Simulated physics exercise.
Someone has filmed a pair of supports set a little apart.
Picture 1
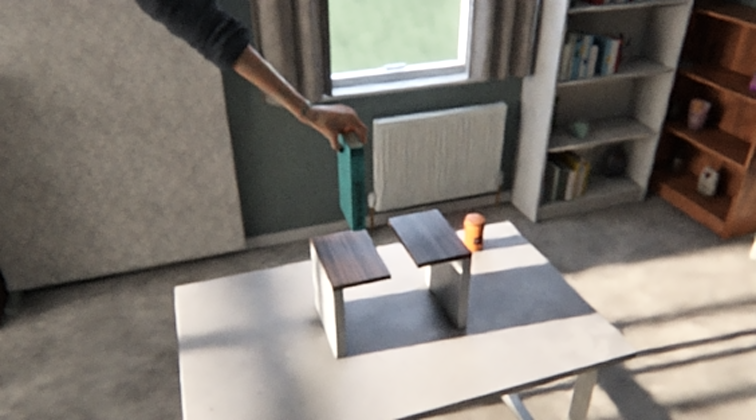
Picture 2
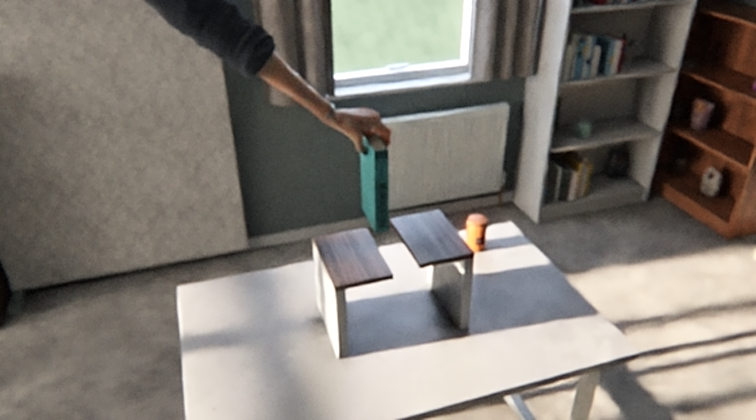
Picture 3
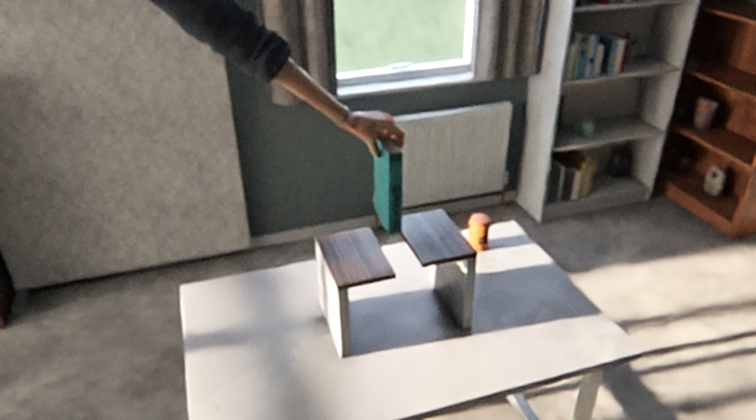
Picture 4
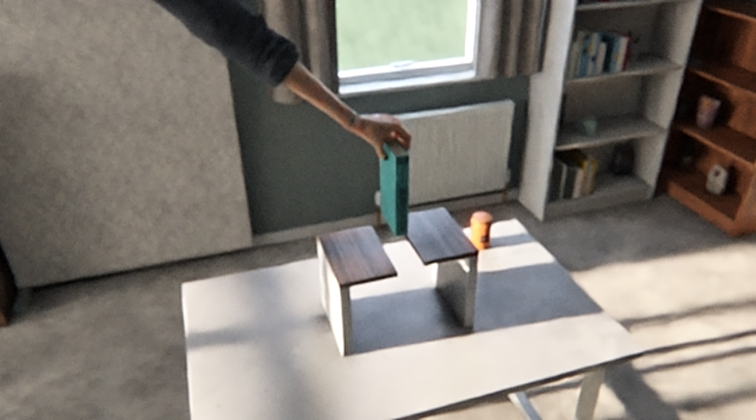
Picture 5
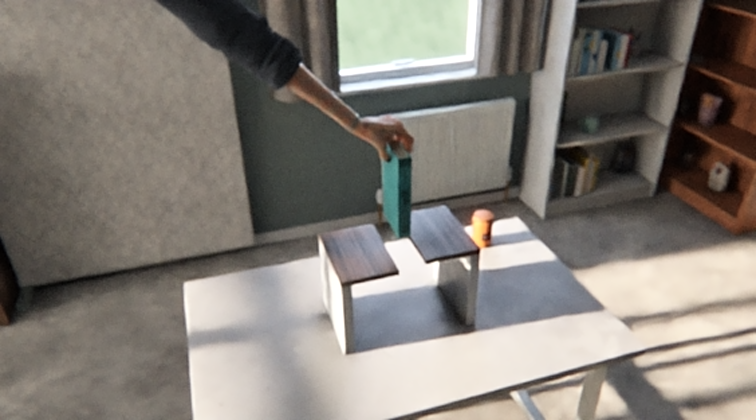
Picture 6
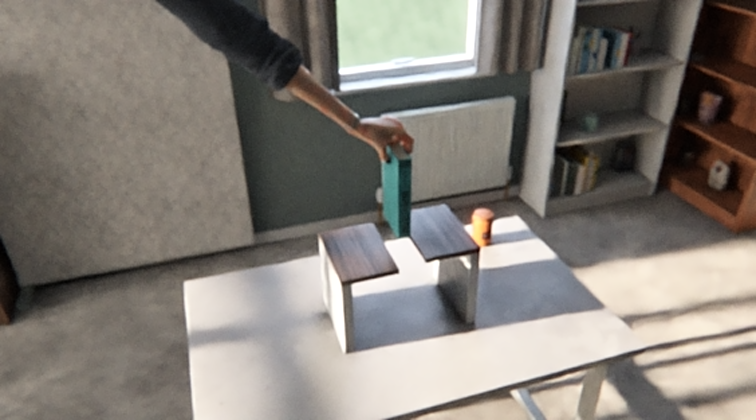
A room with a window, a radiator and shelves along the back is seen from above, looking down at a pale table. Two separate supports with dark wooden tops stand on it, an orange jar behind the right one, while a dark-sleeved arm holds a turquoise book upright above. The hand moves the book a short way right over the gap, slows and keeps it nearly still, as the view shifts very slightly.
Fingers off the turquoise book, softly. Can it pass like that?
It reaches the table.
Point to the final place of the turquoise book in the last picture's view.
At about (397, 281).
Then, 0.20 s past the last view, turquoise book displaced a little near (397, 204).
Then, 0.30 s past the last view, turquoise book displaced about its own width near (397, 250).
Then, 0.40 s past the last view, turquoise book displaced well along near (397, 278).
Finally, moved from the start, turquoise book; orange jar still in place. Final places as the last picture's camera would see them, turquoise book near (397, 281). The book drops through.
